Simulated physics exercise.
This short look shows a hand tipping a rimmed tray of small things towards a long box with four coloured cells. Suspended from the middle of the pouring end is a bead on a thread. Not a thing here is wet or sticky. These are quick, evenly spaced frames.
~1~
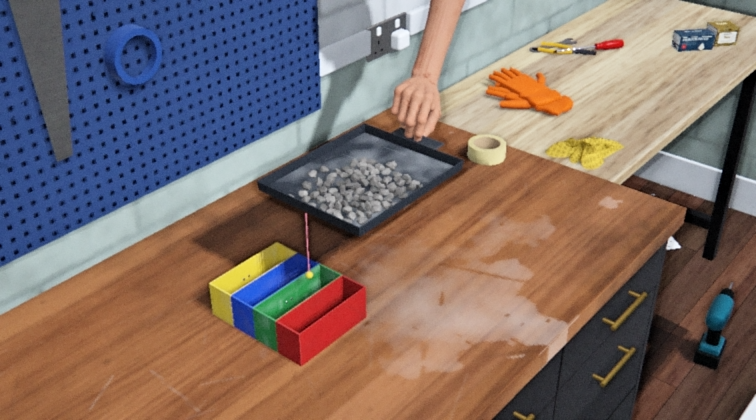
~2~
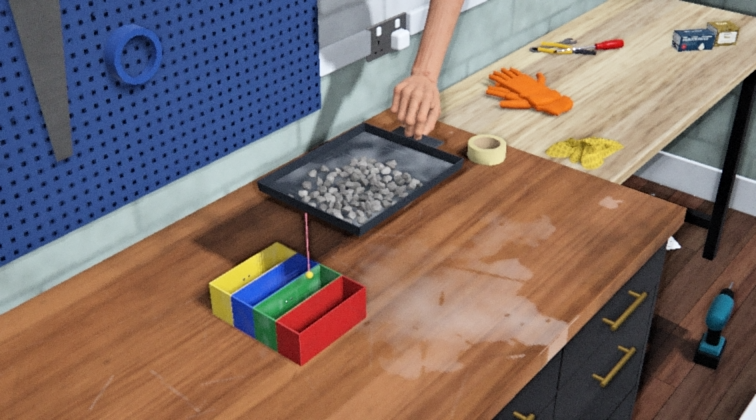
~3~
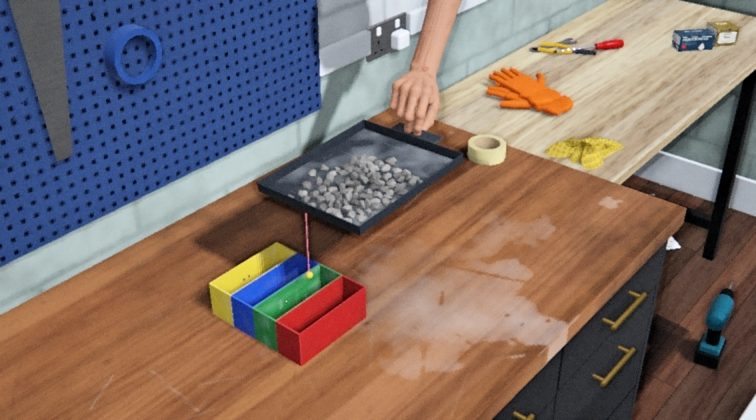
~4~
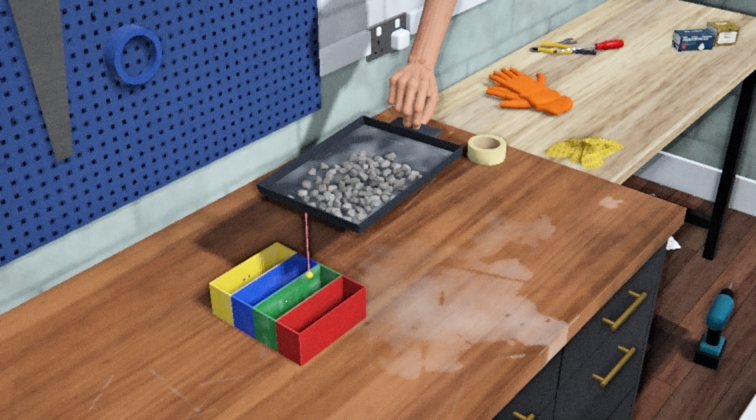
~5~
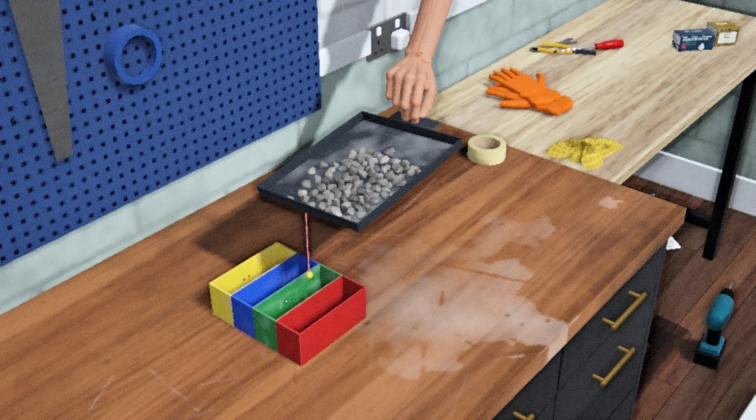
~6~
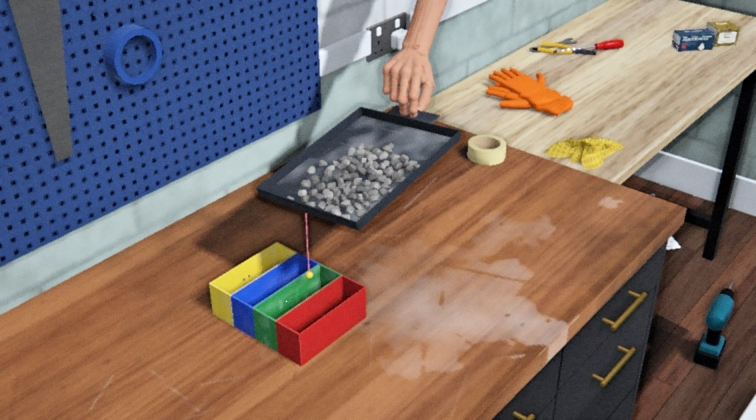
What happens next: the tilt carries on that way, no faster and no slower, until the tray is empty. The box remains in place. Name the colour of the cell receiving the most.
That is the yellow one.
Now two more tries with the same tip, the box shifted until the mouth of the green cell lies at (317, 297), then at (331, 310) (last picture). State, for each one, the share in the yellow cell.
Trial 1 50%, trial 2 20%.
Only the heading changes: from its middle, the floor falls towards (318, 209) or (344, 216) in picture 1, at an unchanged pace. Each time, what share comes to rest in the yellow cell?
You'd get 10 per cent the first time and 0 per cent the second time.
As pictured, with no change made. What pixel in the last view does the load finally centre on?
Last view, resting centre - approx. (264, 294).
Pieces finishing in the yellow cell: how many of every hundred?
I'd put that share near 50 per cent.
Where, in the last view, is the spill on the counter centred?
I'd put the middle at roughly (223, 287).
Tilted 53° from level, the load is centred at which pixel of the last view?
The centre of the load shows up near (312, 177) in the last view.
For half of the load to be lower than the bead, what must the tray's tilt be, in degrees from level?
That happens at around 100°.
Just after the last frame, tray tipped steeply; almost all on the tray; just a few falling or outside the box.
A moment on, tray tipped right over; almost all on the tray; just a few in the blue cell; just a few in the yellow cell; just a few falling or outside the box.
Further on, tray tipped past a quarter turn; roughly half in the yellow cell; roughly a quarter in the blue cell; about a tenth in the green cell; about a tenth falling or outside the box.
When it is over, tray tipped past a quarter turn; roughly half in the yellow cell; roughly a quarter in the blue cell; about a tenth in the green cell; not one in the red cell; about a tenth outside the box.
